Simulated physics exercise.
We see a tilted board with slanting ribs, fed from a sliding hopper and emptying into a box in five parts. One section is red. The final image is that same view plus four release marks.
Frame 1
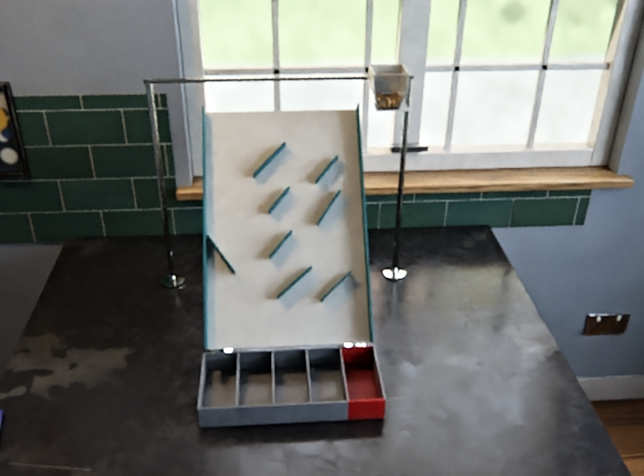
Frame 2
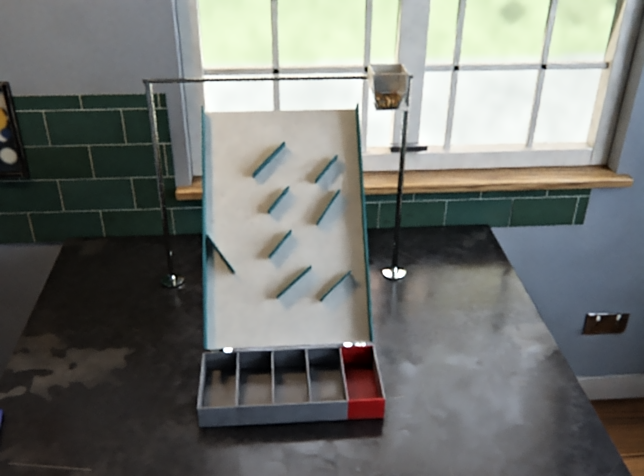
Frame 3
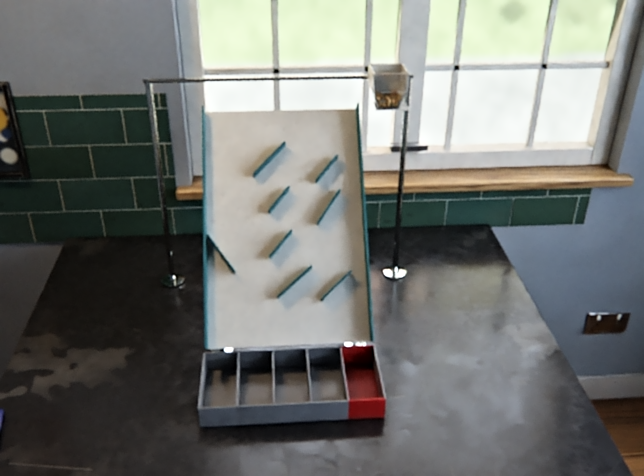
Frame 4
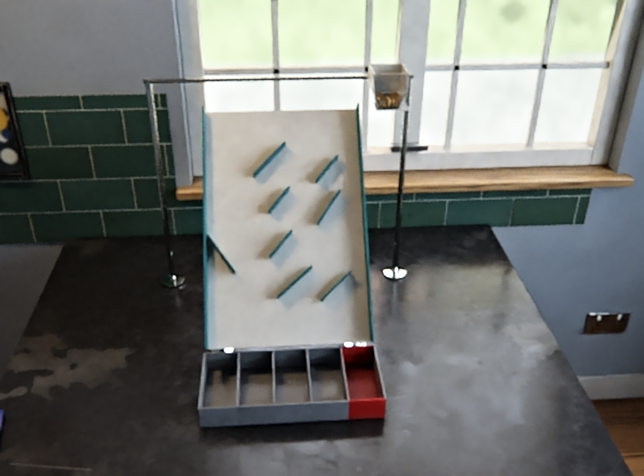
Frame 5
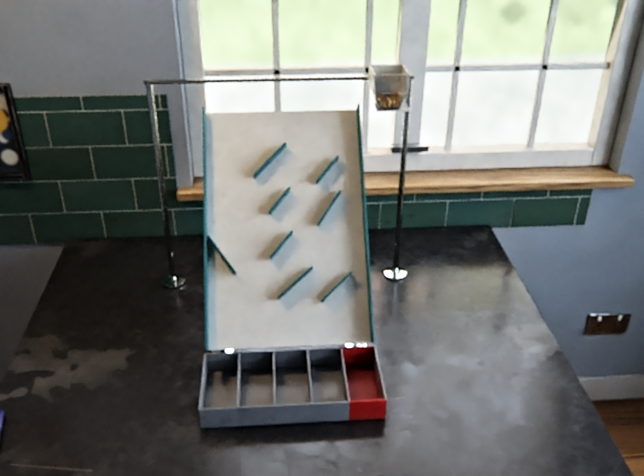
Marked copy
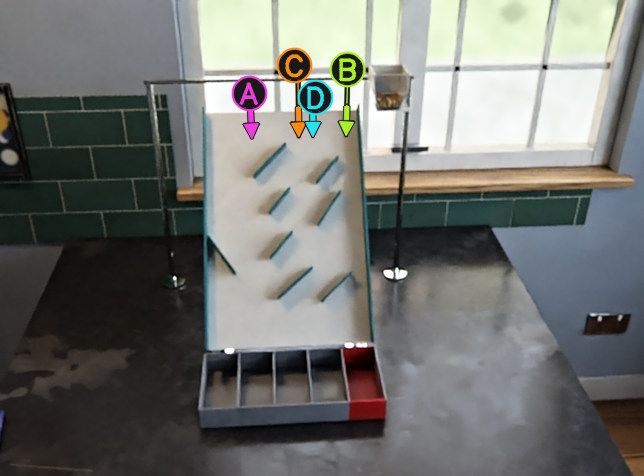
On a dark countertop by a window, a tilted ribbed board and small hopper stay still.
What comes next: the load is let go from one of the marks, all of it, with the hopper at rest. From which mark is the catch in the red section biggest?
B beats the others.
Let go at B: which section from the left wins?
It is the fifth one.
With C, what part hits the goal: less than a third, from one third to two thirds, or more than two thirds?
It is less than a third.
On the marked copy, mark A meets the board at (251, 133); mark B meets the board at (346, 130); mark C meets the board at (298, 131); mark D meets the board at (312, 131).
If A is chosen, none in the red section, nearly all in other sections, a small part outside the box.
If B is chosen, about half in the red section, about a third in other sections, a small part outside the box.
If C is chosen, none in the red section, nearly all in other sections.
If D is chosen, none in the red section, nearly all in other sections, a small part outside the box.
